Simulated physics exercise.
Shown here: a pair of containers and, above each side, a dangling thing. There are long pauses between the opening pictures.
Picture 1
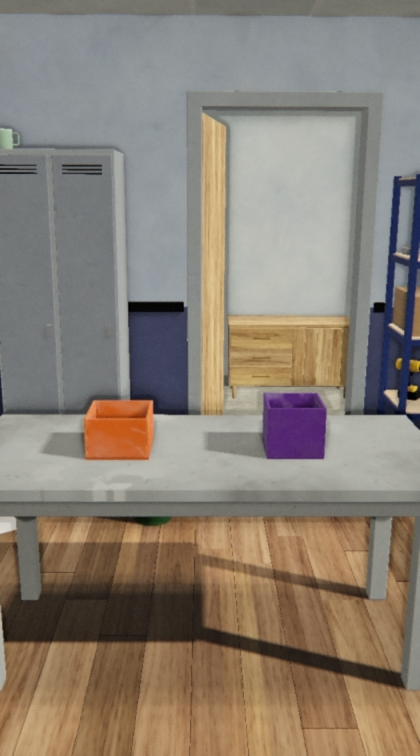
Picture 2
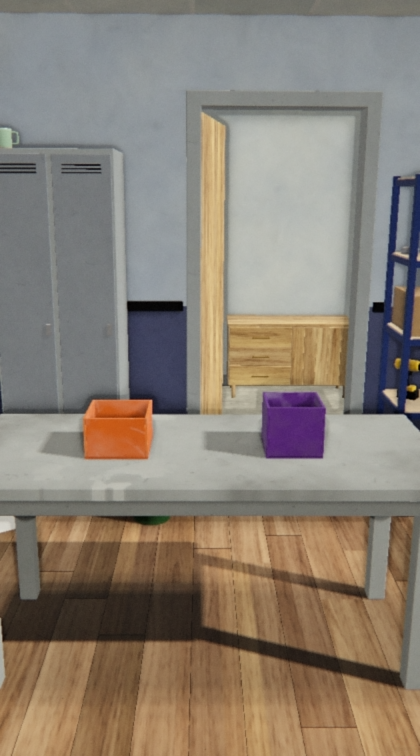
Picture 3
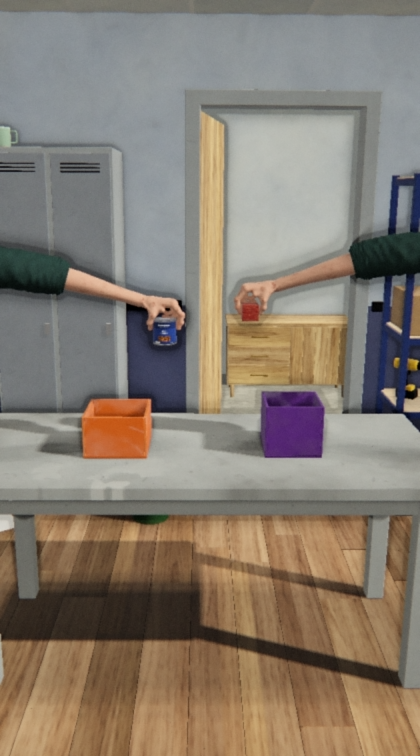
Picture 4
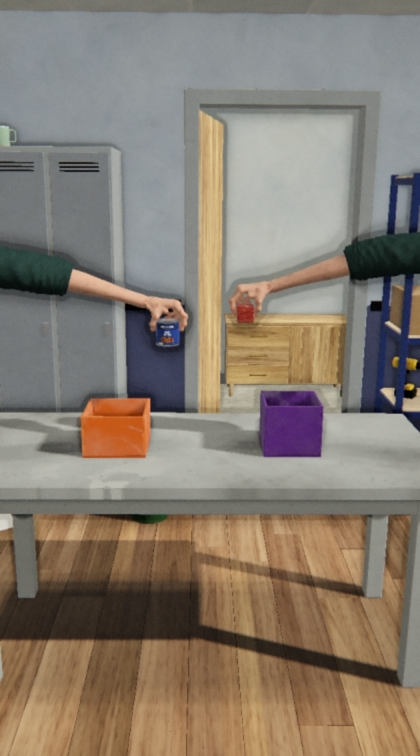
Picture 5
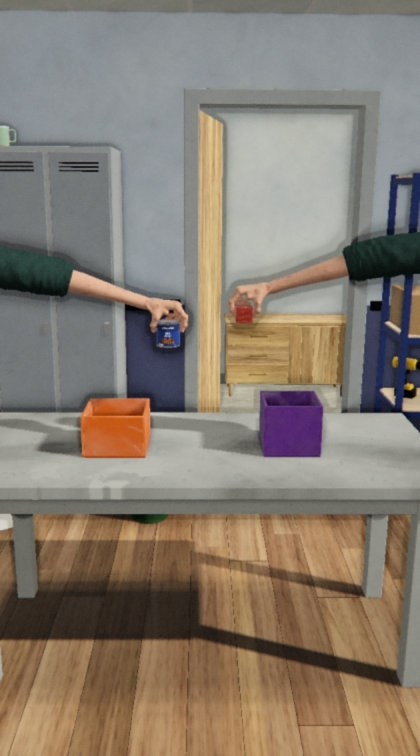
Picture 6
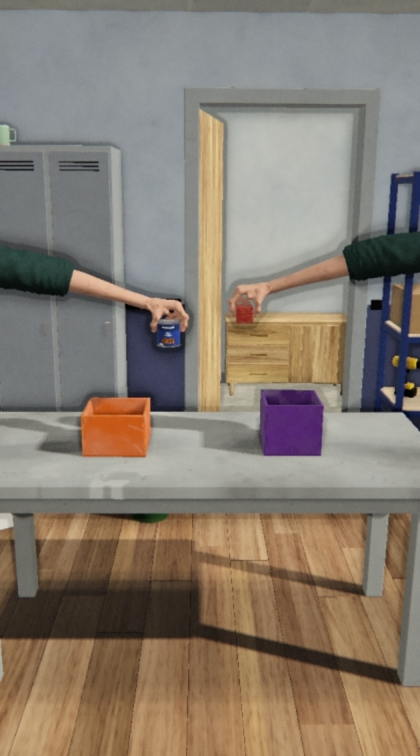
In the video, an orange box and a purple box sit on a gray table, then two hands appear, the left holding a blue tin and the right a small red object above the table, with barely any movement afterward.
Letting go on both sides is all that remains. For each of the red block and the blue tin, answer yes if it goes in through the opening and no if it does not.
Red block: No, blue tin: No.
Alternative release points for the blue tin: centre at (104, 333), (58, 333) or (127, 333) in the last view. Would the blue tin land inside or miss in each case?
The blue tin: Makes it in; stays out; makes it in.
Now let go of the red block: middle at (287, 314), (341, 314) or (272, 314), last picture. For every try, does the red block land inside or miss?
Try by try, it is caught; falls beside it; goes in.
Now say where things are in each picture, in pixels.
The first picture shows left crate (120, 429).
The second picture shows right basket (292, 424).
The third picture shows still on the way; red block (250, 312); left crate (118, 428).
The fourth picture shows still on the way; blue tin (168, 332); right basket (290, 423).
The fifth picture shows still on the way; red block (244, 314); left crate (117, 427).
The sixth picture shows in place, still held; red block (244, 314); blue tin (169, 333); right basket (290, 422).
Then, 0.16 s later than the last frame, red block shifted about its own width near (244, 335); blue tin shifted about its own width near (169, 354).
Then, 0.24 s later than the last frame, red block dropping near (243, 372); blue tin dropping near (169, 391).
Then, 0.32 s later than the last frame, red block dropping near (242, 425); blue tin fallen near (170, 435).
When it is over, the red block ends up outside, near (242, 439); the blue tin ends up outside, near (170, 435).
